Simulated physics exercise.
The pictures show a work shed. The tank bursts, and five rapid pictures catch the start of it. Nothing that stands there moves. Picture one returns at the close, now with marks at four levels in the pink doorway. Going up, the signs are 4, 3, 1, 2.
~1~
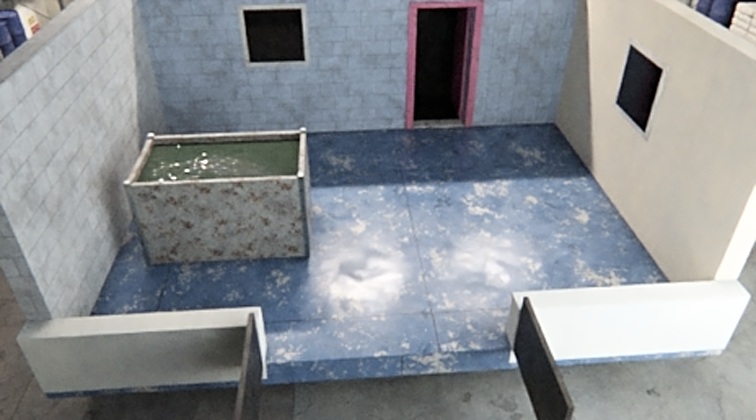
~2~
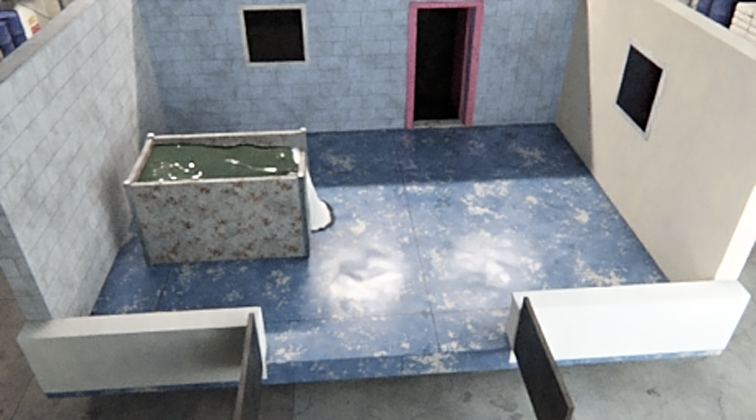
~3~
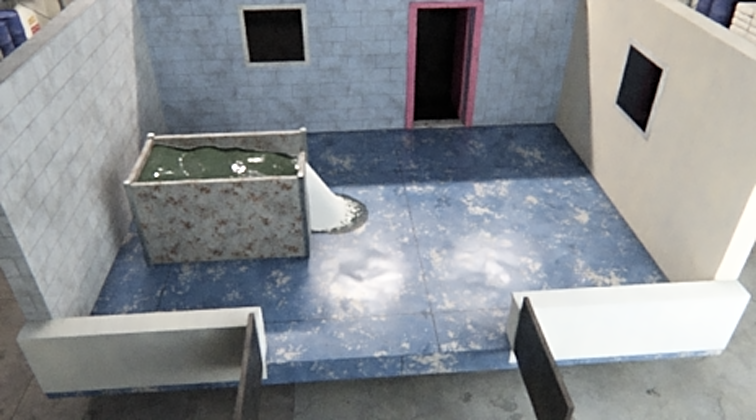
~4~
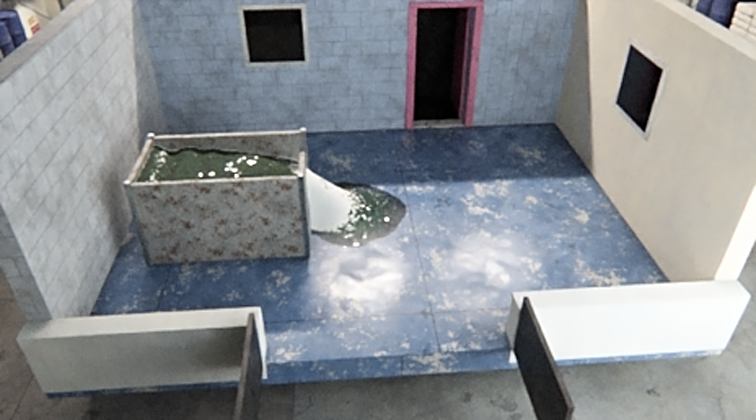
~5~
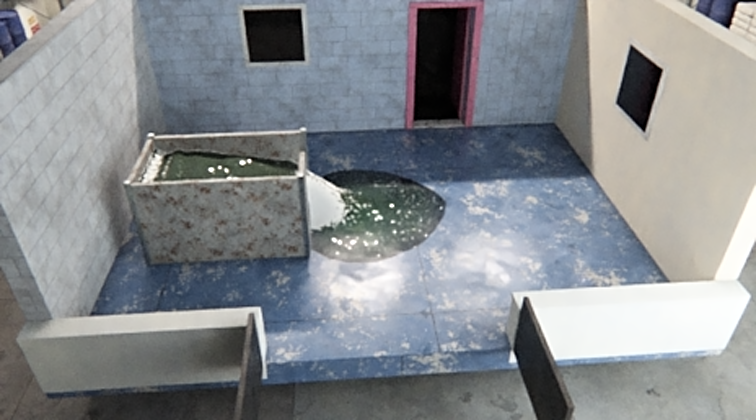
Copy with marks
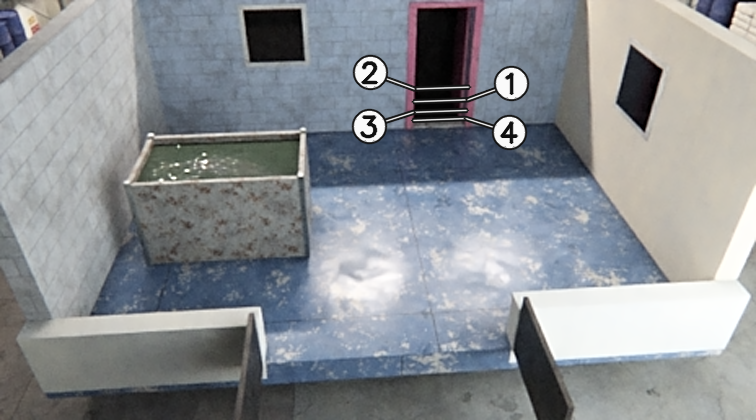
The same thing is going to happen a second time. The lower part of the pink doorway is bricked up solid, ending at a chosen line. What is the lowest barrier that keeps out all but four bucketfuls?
That is line 4.
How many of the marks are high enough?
All of the four.
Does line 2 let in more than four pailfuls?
No, that is safe.
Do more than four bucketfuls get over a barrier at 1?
No, that is safe.
On the marked copy, 1 at (440, 100); 2 at (441, 88); 3 at (440, 111); 4 at (439, 119); from the bottom up 4, 3, 1, 2.
If 1 is chosen, nothing gets over.
If 2 is chosen, nothing gets over.
If 3 is chosen, nothing gets over.
If 4 is chosen, a splash gets over, under a bucket.
